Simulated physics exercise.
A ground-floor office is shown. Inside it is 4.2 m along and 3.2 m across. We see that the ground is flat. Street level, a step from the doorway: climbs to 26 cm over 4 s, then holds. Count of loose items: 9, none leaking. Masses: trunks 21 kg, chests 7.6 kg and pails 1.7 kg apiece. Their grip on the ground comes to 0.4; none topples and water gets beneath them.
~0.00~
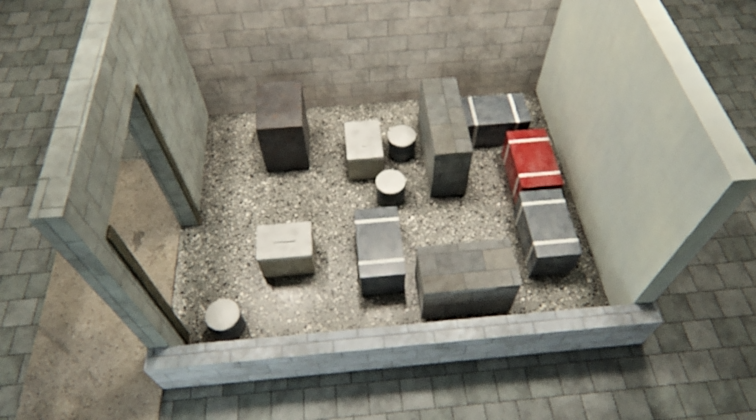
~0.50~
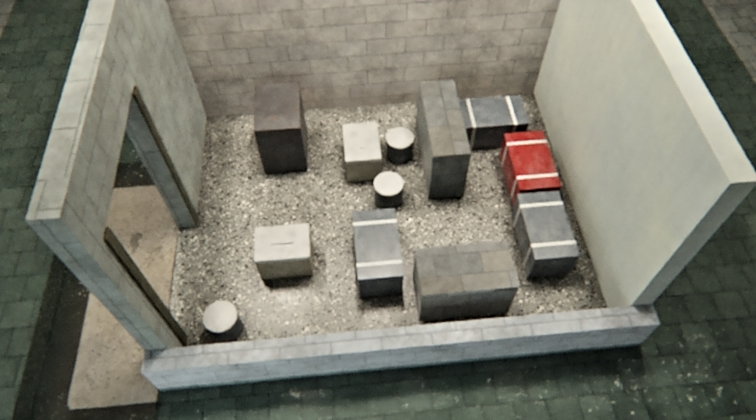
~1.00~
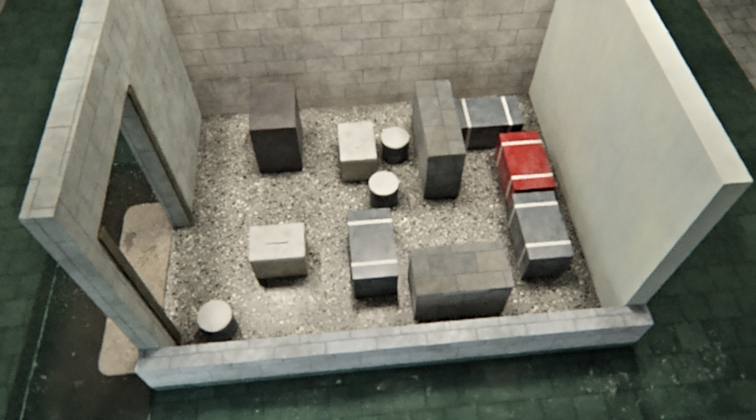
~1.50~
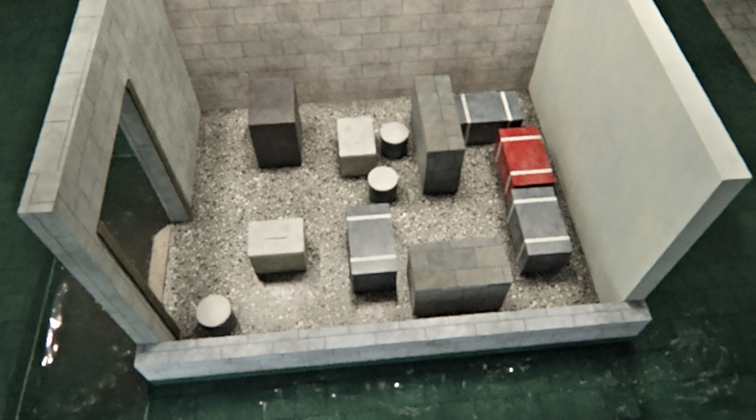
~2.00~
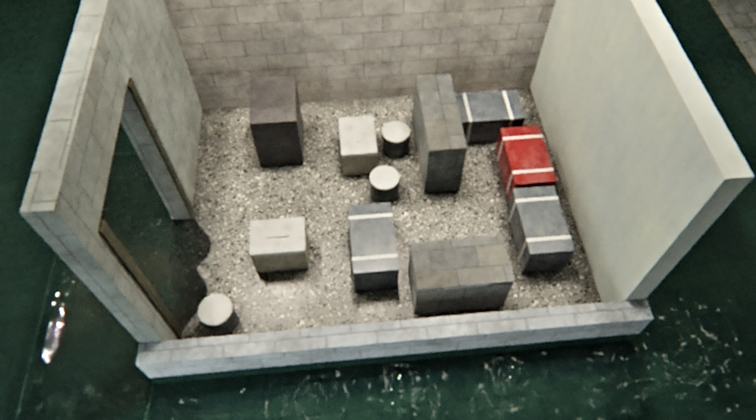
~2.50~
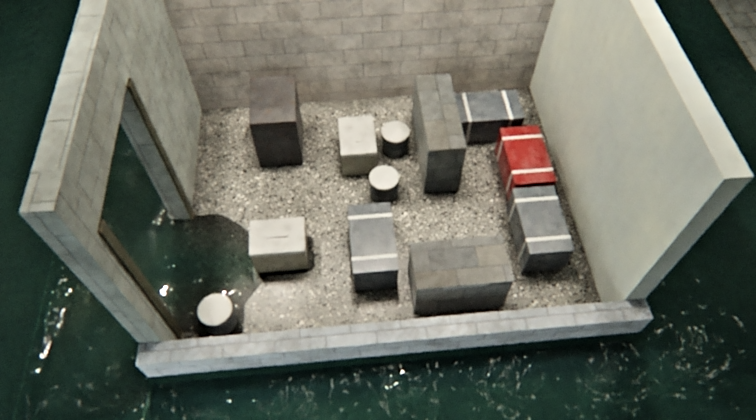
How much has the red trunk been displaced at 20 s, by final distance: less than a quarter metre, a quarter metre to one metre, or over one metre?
It will shift a modest distance.
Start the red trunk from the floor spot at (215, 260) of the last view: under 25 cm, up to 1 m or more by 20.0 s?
I'd say it goes a long distance.
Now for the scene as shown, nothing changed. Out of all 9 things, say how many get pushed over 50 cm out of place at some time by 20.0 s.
That comes to 8.
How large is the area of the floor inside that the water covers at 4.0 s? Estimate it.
Wet: Near 4.5 m2.
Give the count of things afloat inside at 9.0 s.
The number is 9.
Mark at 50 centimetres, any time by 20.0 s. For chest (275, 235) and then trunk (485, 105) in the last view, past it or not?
Result, in order: Bigger / not bigger.
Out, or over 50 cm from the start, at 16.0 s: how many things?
The count is 6.
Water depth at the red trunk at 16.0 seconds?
I'd say around 26 cm.
After 4.0 s the red trunk is near (527, 154), 0.0 m from its start, aground; 1 afloat.
After 9.0 s the red trunk is near (533, 133), 0.2 m from its start, afloat; 9 afloat.
After 16.0 s the red trunk is near (509, 130), 0.3 m from its start, afloat; 9 afloat.
After 20.0 s the red trunk is near (505, 112), 0.5 m from its start, afloat; 9 afloat.
